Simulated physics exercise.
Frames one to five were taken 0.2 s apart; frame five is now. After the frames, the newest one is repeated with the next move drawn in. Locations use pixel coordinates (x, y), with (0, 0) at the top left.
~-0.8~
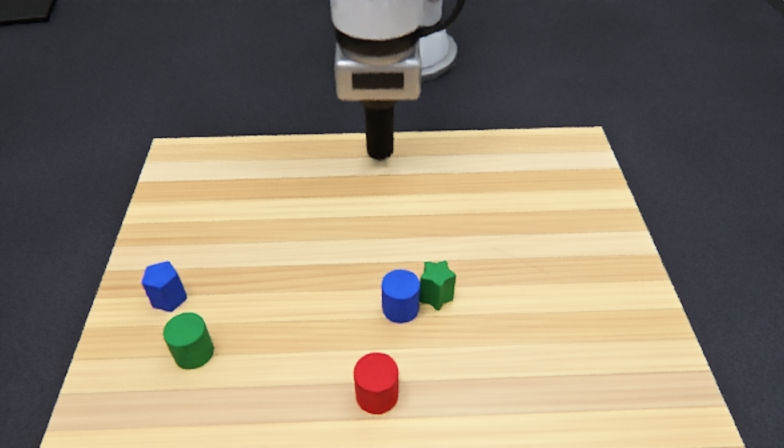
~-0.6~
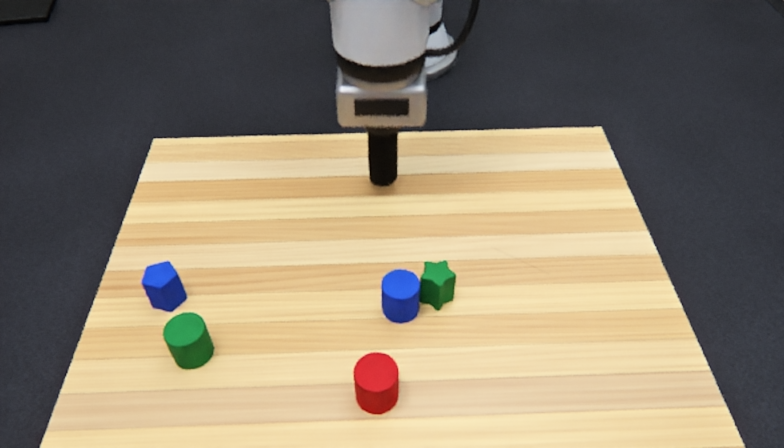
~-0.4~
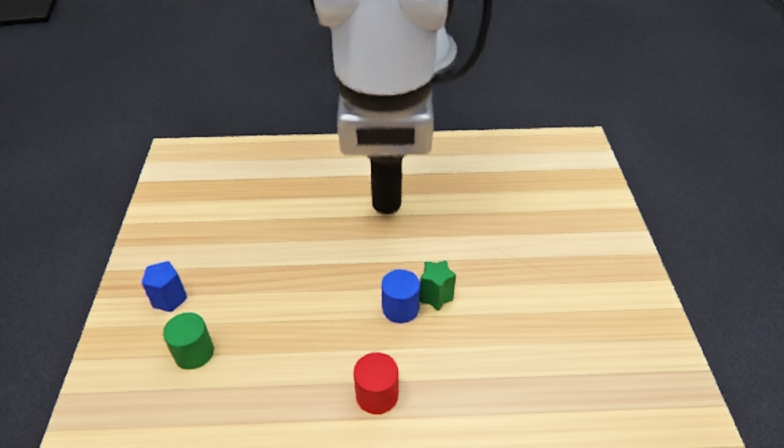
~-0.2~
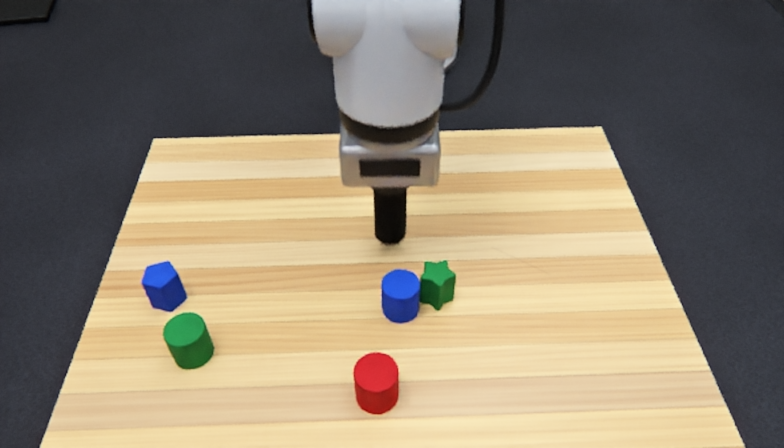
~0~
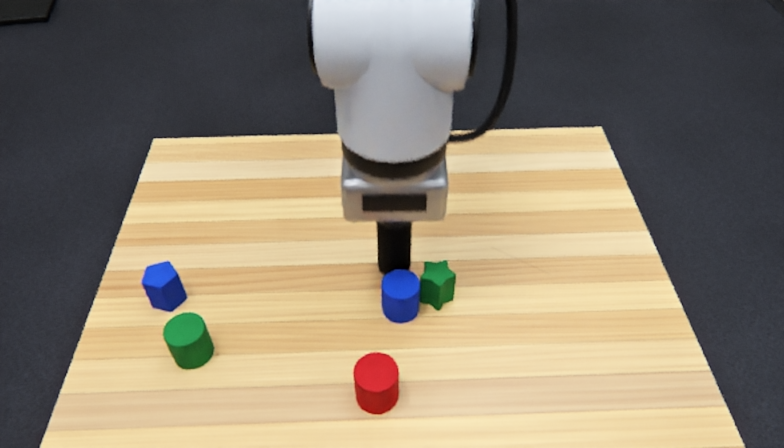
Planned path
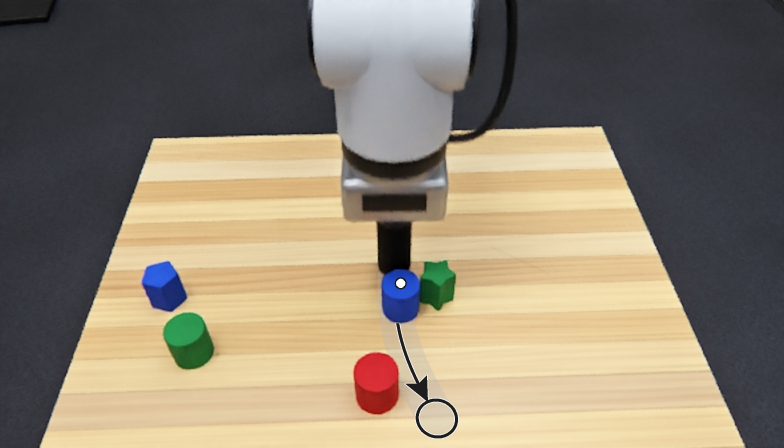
A robotic arm with a black bar at its lower end reaches over a light, striped wooden board on a dark surface, seen from above at an angle by a still camera. A blue cylinder touches a green star near the centre, a red cylinder sits below, and a blue block and green cylinder lie left. The bar moves steadily down toward the blue cylinder, while every block stays still.
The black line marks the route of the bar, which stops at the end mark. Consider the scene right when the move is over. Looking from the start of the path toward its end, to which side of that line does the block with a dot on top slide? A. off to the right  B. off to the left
Option B.
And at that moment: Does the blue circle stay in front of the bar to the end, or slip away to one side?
The bar still drives it.
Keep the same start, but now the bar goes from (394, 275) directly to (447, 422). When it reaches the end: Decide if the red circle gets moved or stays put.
Displaced.
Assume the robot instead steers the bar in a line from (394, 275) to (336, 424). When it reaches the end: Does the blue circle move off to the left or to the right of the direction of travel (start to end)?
Leftward.
The drawn path runs from (394, 275) via (397, 318) and (410, 367), ending at (437, 418); the dot is on the blue circle.
What follows on the original path. One third of the way, bar at (397, 311); blue circle at (410, 325).
Two thirds of the way, bar at (411, 359); blue circle at (431, 376).
At the end, bar at (438, 411); red circle not moved; blue circle at (465, 431).
